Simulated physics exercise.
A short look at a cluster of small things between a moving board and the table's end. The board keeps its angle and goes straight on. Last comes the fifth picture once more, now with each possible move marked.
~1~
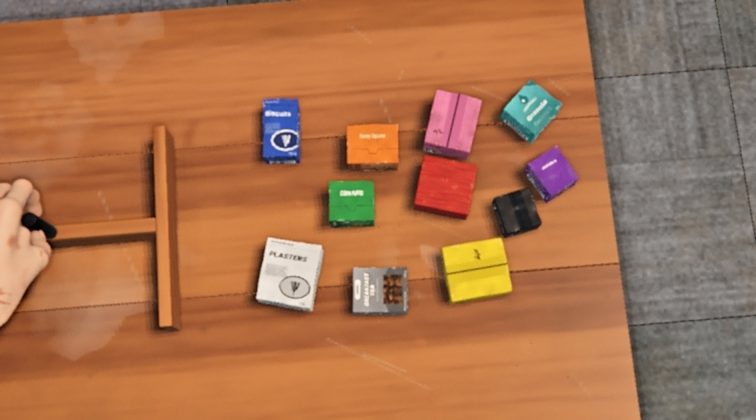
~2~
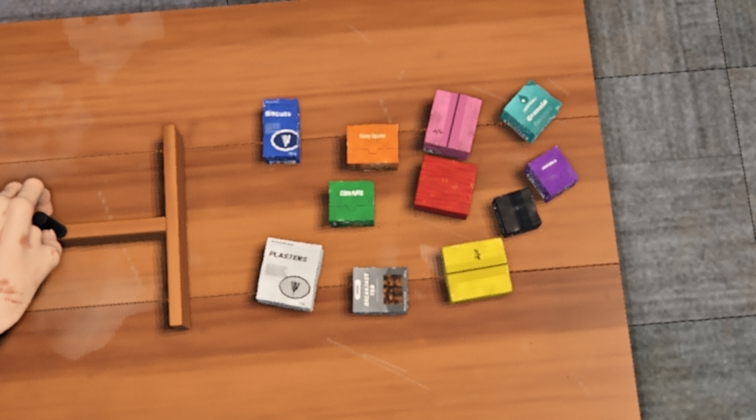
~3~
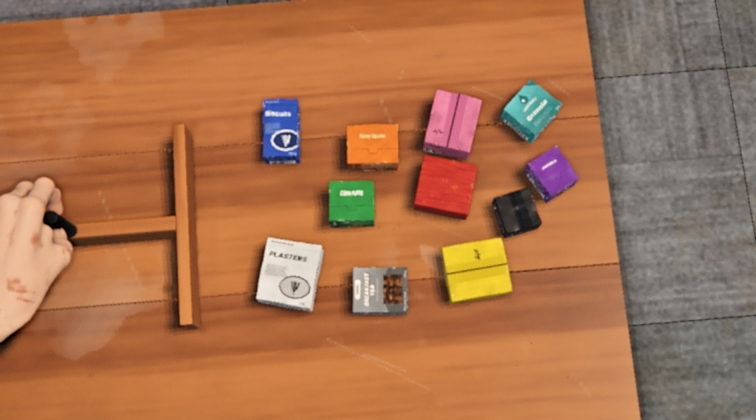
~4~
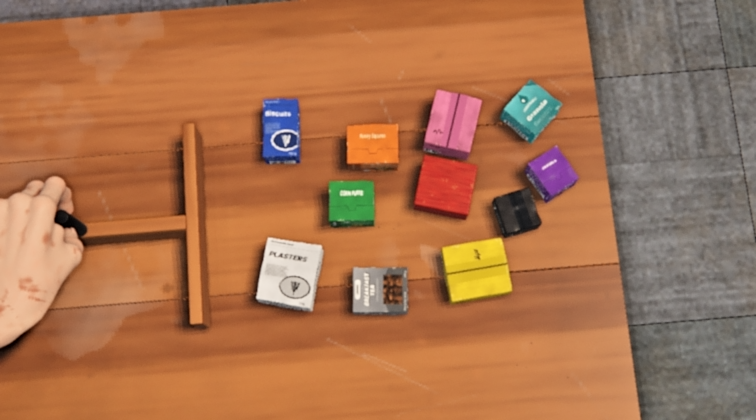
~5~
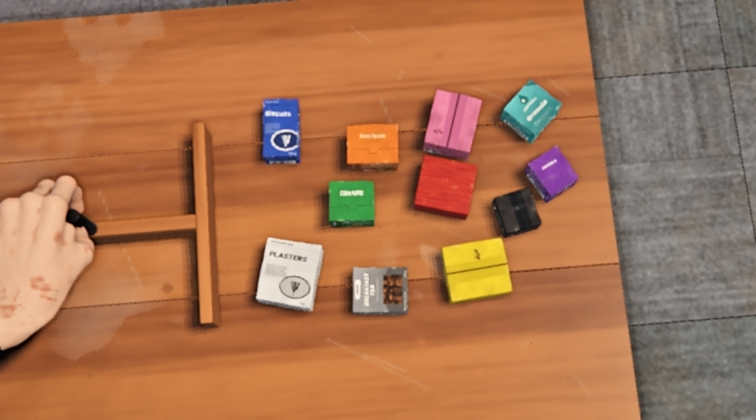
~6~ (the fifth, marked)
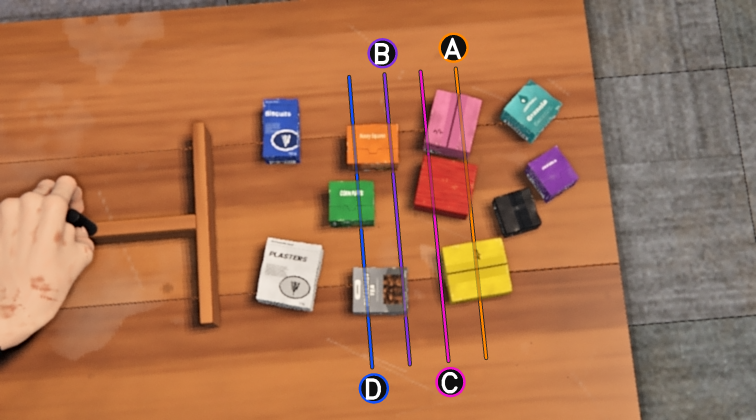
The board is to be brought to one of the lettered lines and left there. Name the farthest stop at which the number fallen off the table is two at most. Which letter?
A.
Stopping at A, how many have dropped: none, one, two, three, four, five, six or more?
By then, one.
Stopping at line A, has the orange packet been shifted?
Yes.
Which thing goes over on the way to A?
It is the turquoise packet.
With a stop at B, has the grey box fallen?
By then, no.
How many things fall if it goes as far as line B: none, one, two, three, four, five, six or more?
In all, none.
On the marked copy, A at (470, 209); B at (397, 214); C at (434, 211); D at (360, 217).
Following A. Soon after the start, board (299, 213); grey box (396, 288); blue packet (319, 128).
Later, board (396, 205); turquoise packet (555, 109); yellow box (547, 268).
In the end, board (468, 199); turquoise packet over the edge; yellow box (619, 263); one fallen.
As for the rest, B is within the limit but short; C is within the limit but short; D is within the limit but short.
